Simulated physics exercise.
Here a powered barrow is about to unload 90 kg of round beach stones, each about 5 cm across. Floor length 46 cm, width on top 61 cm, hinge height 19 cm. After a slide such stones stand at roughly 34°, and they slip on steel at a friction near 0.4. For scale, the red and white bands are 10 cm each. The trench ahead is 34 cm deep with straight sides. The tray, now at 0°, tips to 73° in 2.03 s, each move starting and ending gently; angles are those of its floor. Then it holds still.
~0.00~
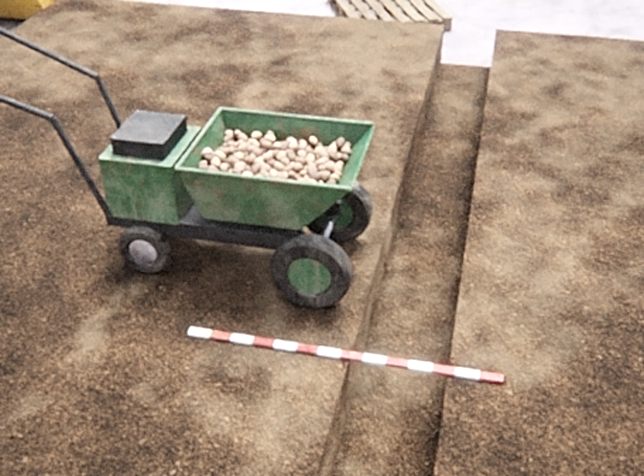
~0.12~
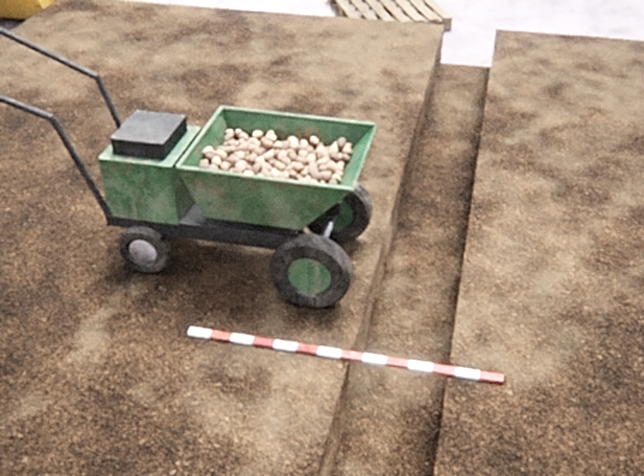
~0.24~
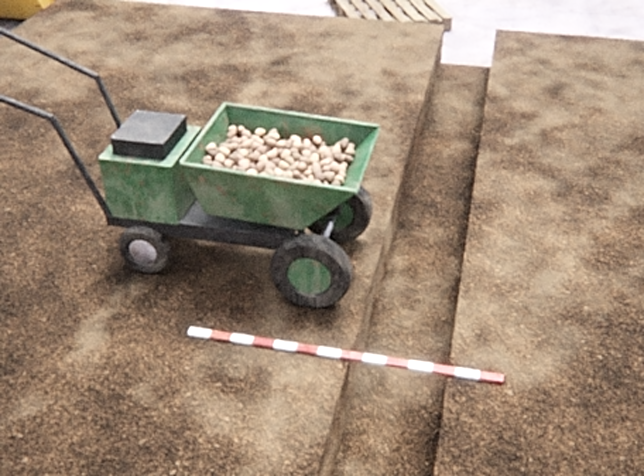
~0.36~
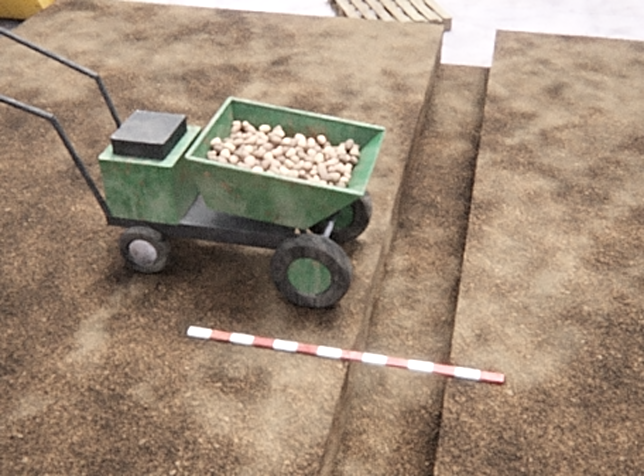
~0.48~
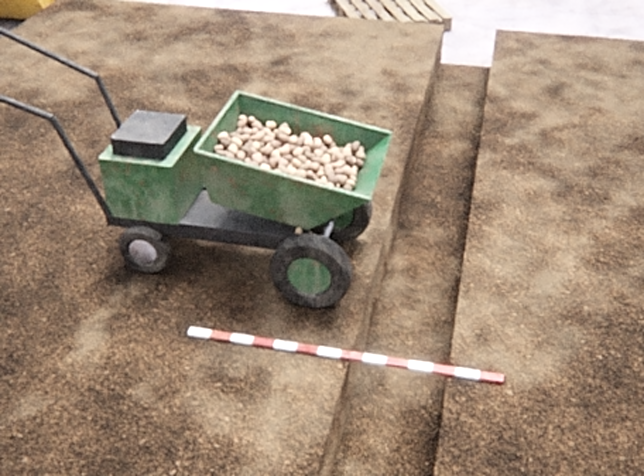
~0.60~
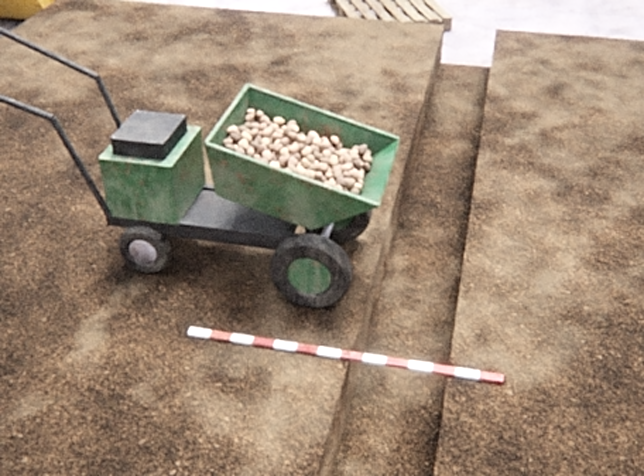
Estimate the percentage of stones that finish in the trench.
Some 51 per cent of it.
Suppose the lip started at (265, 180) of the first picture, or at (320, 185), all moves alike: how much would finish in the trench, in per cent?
First some 100, then 95 per cent.
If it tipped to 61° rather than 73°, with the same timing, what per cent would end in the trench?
It would be near 65 per cent.
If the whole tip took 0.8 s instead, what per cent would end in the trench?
In that case some 35 per cent.
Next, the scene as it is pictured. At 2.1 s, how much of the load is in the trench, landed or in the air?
Some 35 per cent.
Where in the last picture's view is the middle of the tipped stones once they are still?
Their middle is at about (451, 321).
After 1.5 s the floor is at 61°; 96 % in the tray, 4 % in the trench; the foremost stones are at (452, 279).
After 2.1 s the floor is at 73°; 23 % in the tray, 35 % in the trench, 42 % past the trench; the foremost stones are at (599, 307).
After 2.5 s the floor is at 73°; 4 % in the tray, 46 % in the trench, 50 % past the trench; the foremost stones are past the picture's edge.
After 4.4 s the floor is at 73°; 0 % in the tray, 51 % in the trench, 49 % past the trench; the foremost stones are past the picture's edge.
